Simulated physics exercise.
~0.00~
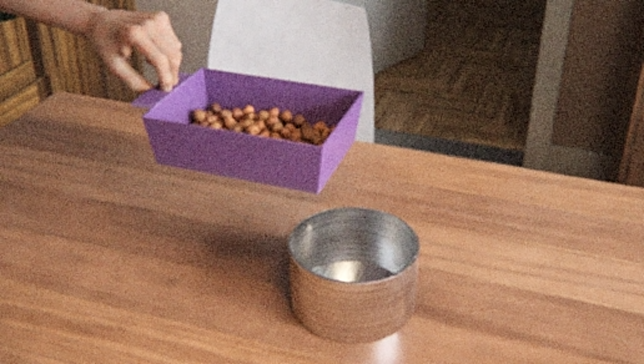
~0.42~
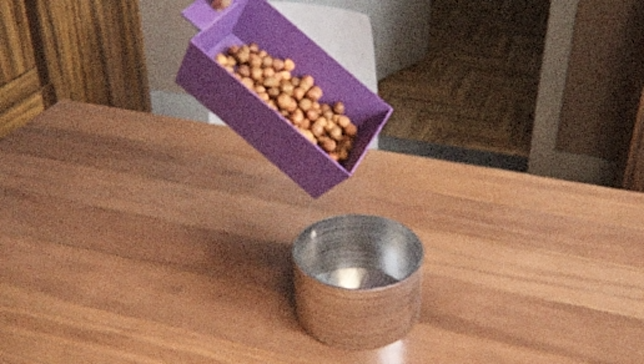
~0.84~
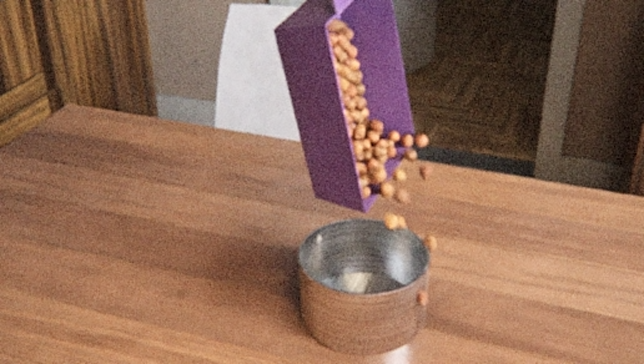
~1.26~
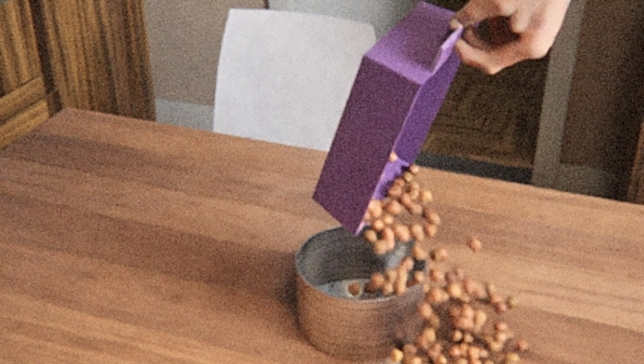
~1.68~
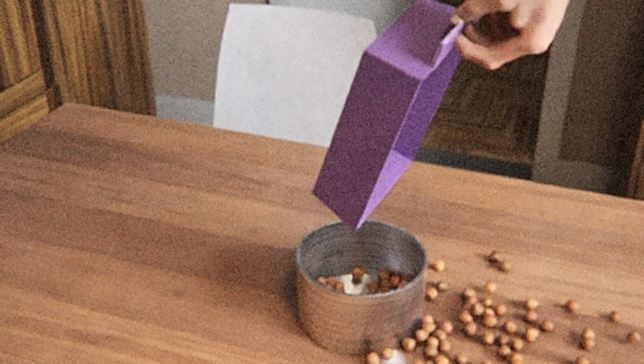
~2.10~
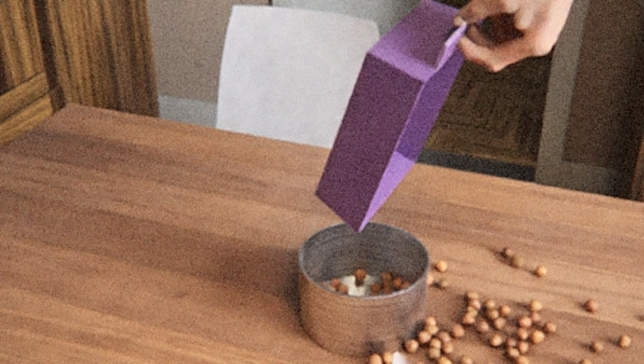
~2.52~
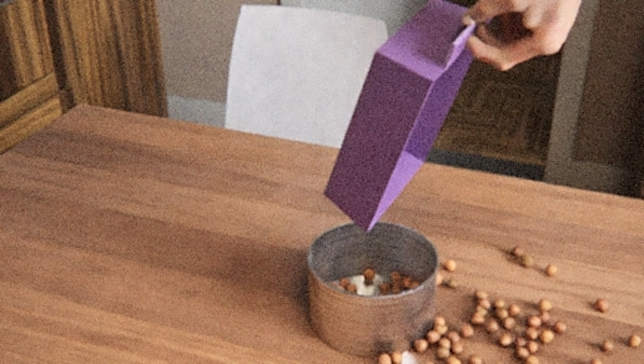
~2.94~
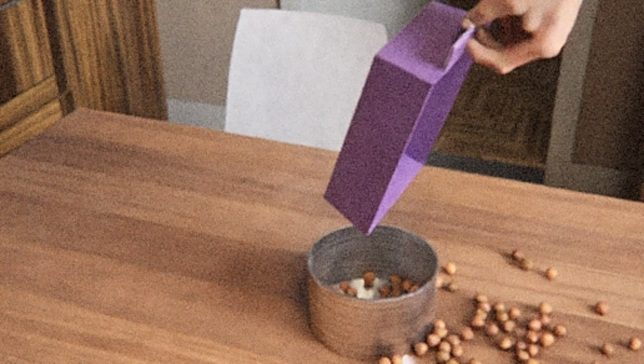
A purple box of hazelnuts, held by a hand, moved right and tipped steeply over a metal pot on a wooden table. The nuts tumbled out, a few landing in the pot but most scattering across the table to the right, leaving the box tilted above.
